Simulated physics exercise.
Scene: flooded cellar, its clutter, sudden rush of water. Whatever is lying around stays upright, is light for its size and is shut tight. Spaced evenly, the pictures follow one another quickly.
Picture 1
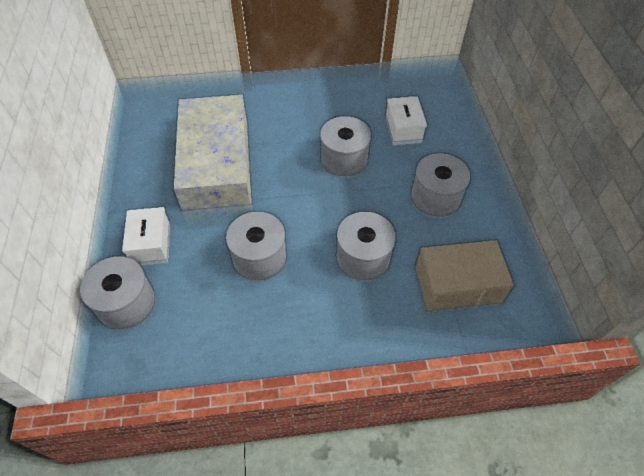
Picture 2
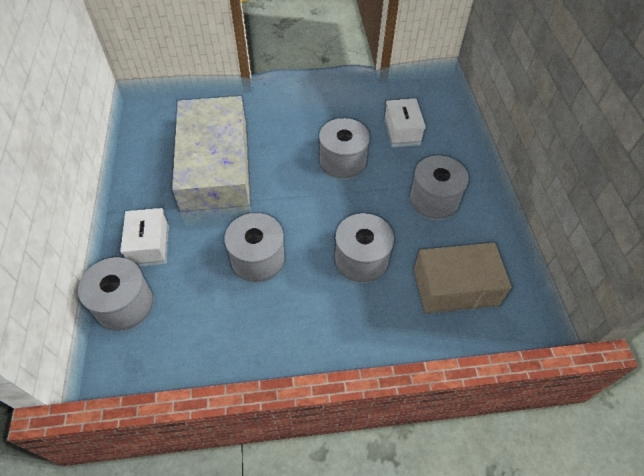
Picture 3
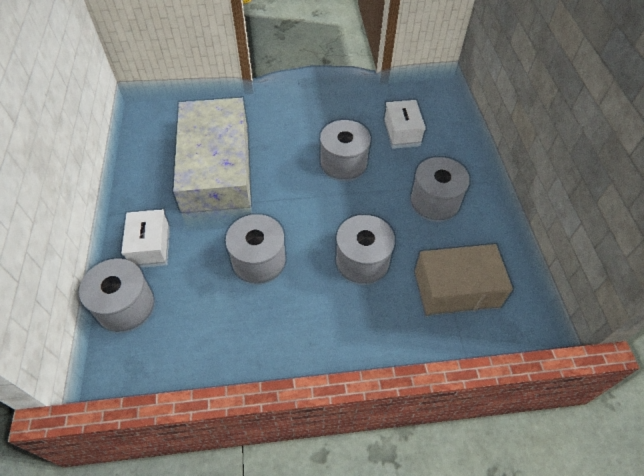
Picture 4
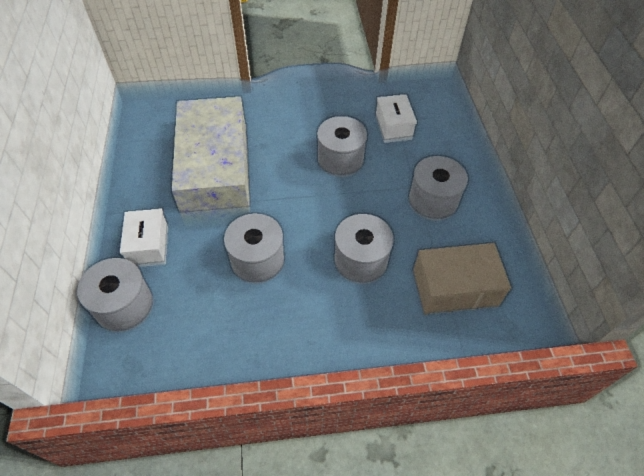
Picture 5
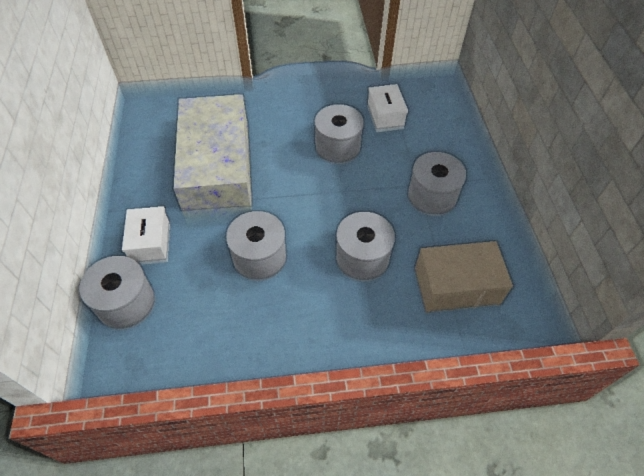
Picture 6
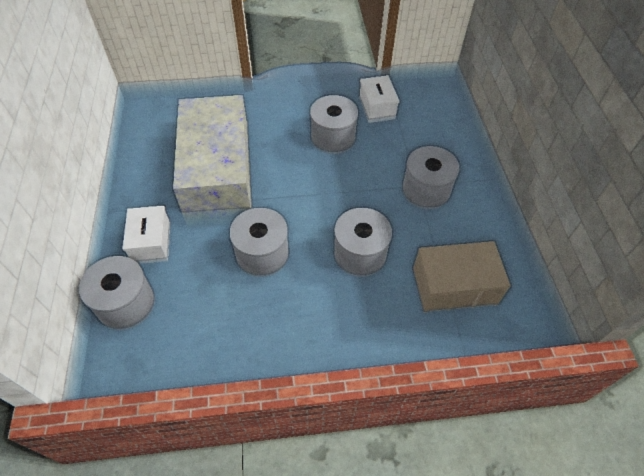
A brown door at the back of a flooded cellar opens, leaving a clear gap onto the floor beyond, while the floating clutter barely stirs. Then a small white tote and the grey tub beside it drift a short way back toward the doorway, and other grey tubs shift slightly.
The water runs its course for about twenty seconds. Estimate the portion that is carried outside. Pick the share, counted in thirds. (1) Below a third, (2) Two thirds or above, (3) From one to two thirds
Answer: 2.
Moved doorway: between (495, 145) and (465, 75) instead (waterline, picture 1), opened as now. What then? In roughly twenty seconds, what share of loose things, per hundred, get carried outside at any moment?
80 per cent or so.
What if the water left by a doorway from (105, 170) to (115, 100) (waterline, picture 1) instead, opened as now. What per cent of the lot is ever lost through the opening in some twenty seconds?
60 per cent.
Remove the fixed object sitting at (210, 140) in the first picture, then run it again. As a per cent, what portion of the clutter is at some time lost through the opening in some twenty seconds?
80 per cent.
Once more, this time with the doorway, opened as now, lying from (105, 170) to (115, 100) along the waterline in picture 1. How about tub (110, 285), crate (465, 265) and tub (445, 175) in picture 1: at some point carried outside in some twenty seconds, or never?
In sequence - departs, stays put, stays put.
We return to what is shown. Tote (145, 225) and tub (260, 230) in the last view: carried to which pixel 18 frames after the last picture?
First one at roughly (163, 154), second at roughly (278, 68).
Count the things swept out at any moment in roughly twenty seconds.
I count 6 of them.
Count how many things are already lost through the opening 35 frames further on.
The answer here is 5.
A moment on, 2 of 8 are out; 6 afloat.
Next, 3 of 8 are out; 5 afloat.
Later, 5 of 8 are out; 3 afloat.
In the end, 6 of 8 are out; 1 afloat.
